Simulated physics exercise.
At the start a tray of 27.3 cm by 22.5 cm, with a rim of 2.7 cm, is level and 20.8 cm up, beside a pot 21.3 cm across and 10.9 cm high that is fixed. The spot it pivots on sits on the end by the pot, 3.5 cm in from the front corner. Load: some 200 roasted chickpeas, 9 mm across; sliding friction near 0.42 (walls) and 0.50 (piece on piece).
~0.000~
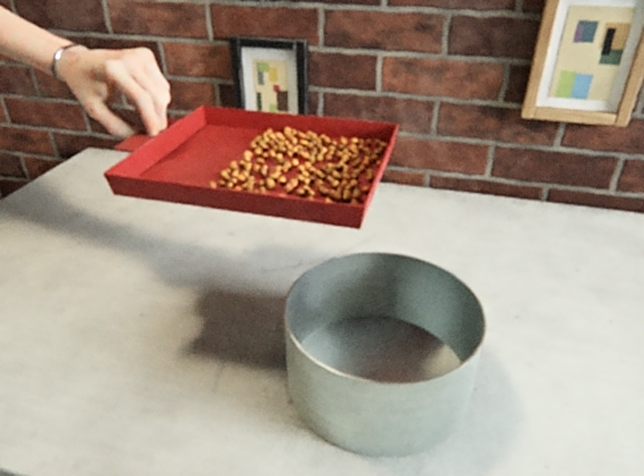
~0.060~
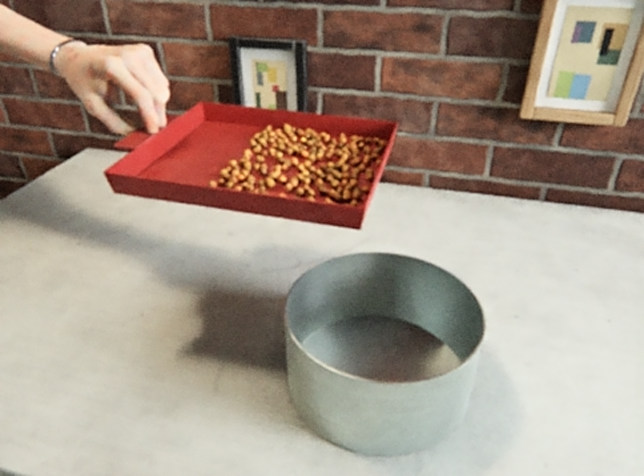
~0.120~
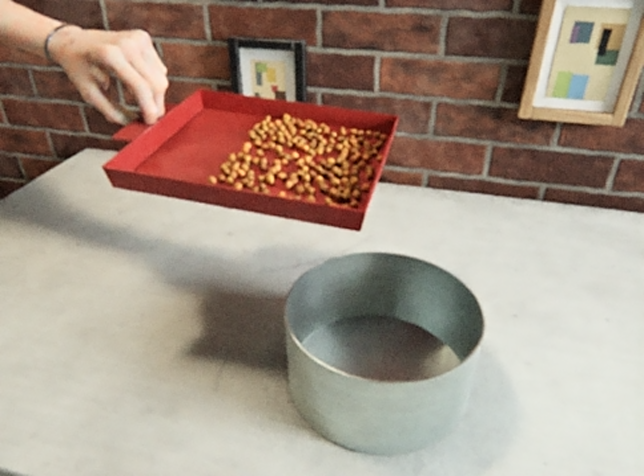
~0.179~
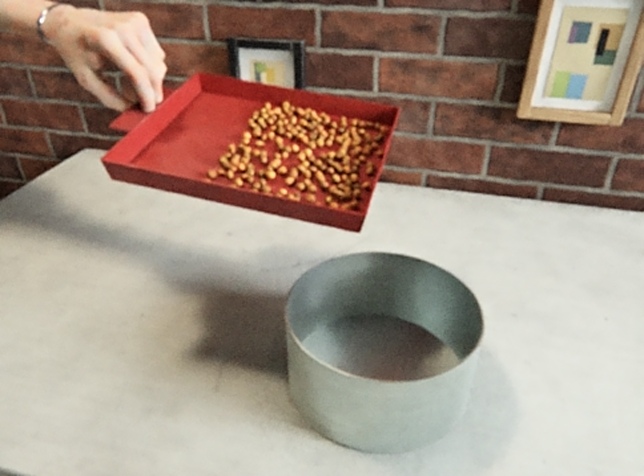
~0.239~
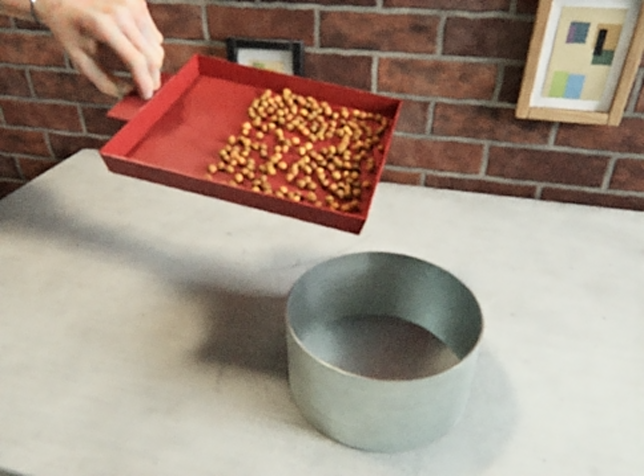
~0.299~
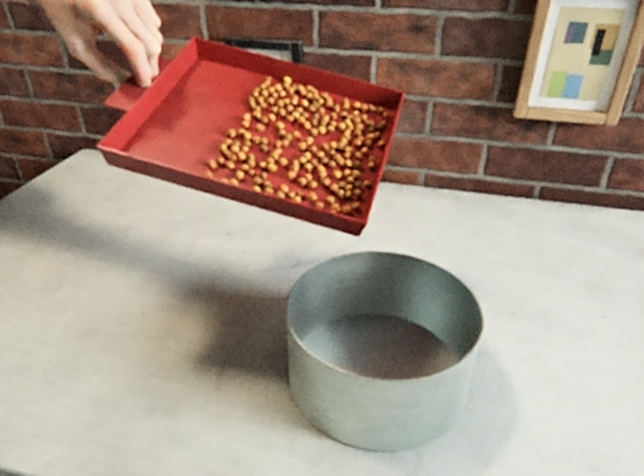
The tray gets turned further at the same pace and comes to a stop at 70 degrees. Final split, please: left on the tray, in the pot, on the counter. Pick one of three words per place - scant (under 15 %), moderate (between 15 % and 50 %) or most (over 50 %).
My call is tray: Most, pot: Scant, counter: Scant.
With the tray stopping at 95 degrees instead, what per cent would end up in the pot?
I'd say close to 90 percent.
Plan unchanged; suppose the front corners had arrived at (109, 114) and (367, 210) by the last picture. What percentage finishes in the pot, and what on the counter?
Pot: 0, counter: 0.
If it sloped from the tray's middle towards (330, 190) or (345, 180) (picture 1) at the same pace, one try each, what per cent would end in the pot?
Approximately 0 percent, then 0 percent.
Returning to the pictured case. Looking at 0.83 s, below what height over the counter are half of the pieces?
Some 26 cm.
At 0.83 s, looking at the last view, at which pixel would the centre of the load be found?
My estimate is roughly (339, 173).
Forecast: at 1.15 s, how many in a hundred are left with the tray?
Estimate: Near 95 in a hundred.
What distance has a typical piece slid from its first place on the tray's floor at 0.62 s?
6 cm.
Then, at 0.62 s, tilt 44 degrees; the tray holds 100 %, the pot 0 %.
Then, at 0.83 s, tilt 61 degrees; the tray holds 100 %, the pot 0 %.
After 1.15 s, tilt 70 degrees; the tray holds 95 %, the pot 5 %.
At rest (2.0 s), tray 95 %, pot 5 %, counter 0 %.
